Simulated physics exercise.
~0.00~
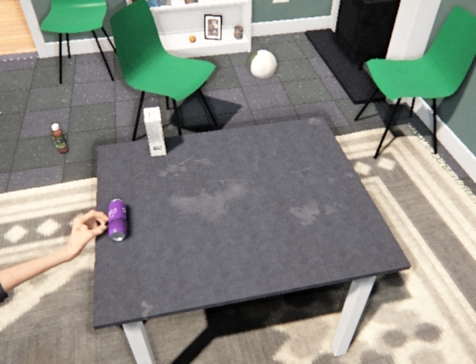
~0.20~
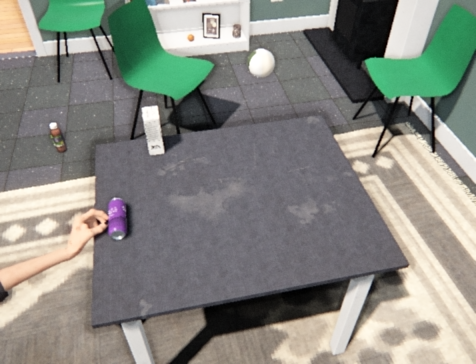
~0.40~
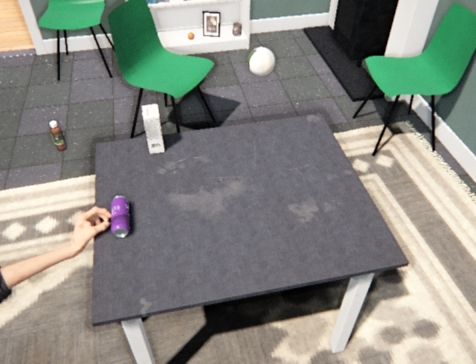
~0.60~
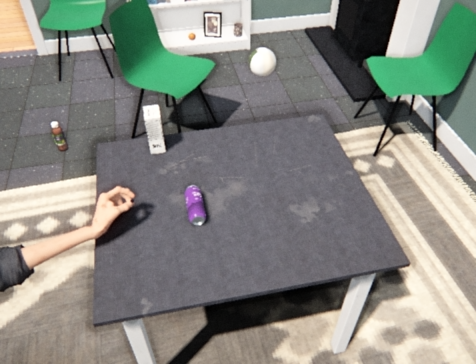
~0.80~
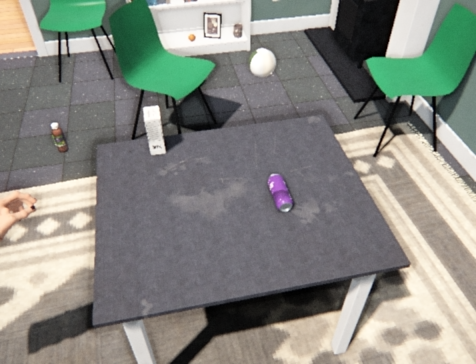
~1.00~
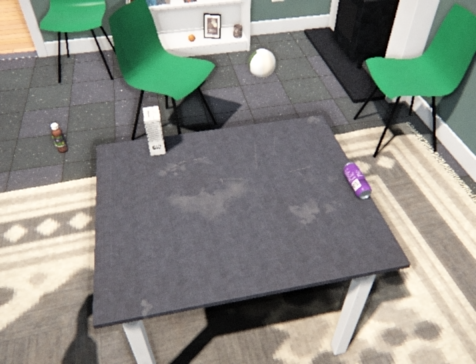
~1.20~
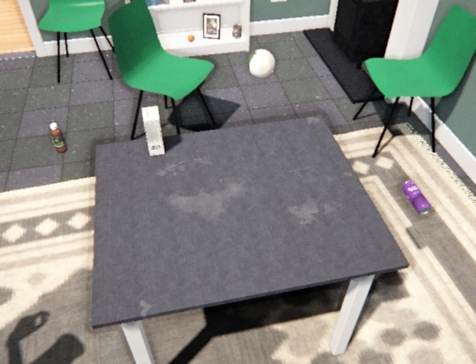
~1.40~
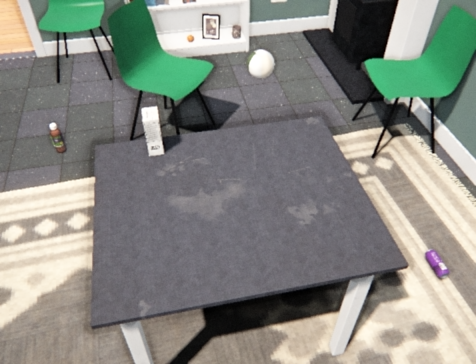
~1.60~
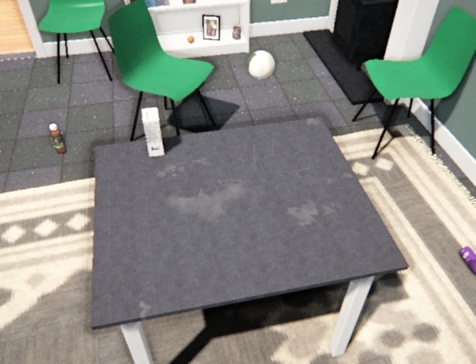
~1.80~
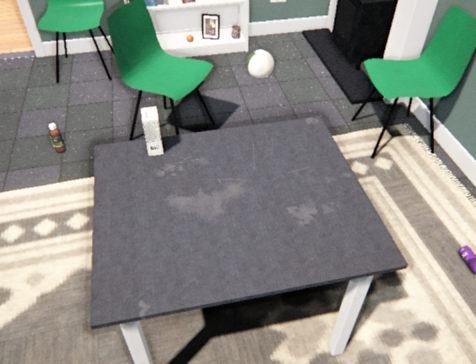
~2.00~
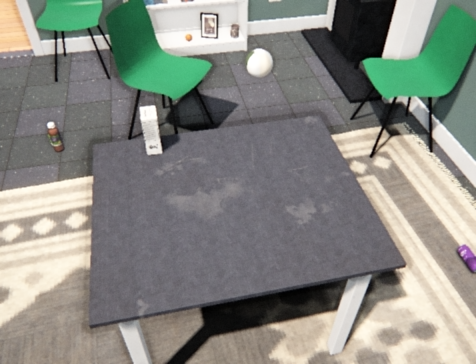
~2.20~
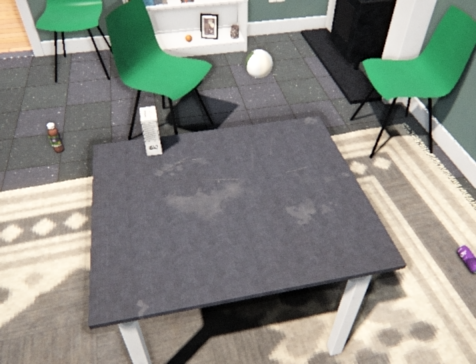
A dark, worn-topped table fills the middle of a room, seen from above by a slightly swaying camera, with green chairs behind it and a patterned rug beneath. A purple can lies on its side at the table's left edge, touched by a hand, while a white carton stands at the far left corner and a small bottle sits on the floor beyond. The hand shoves the can and draws back out of view. The can travels right across the top, goes over the right edge and drops to the floor. It moves farther right over the rug and comes to rest at the edge of view, while the carton stays put.
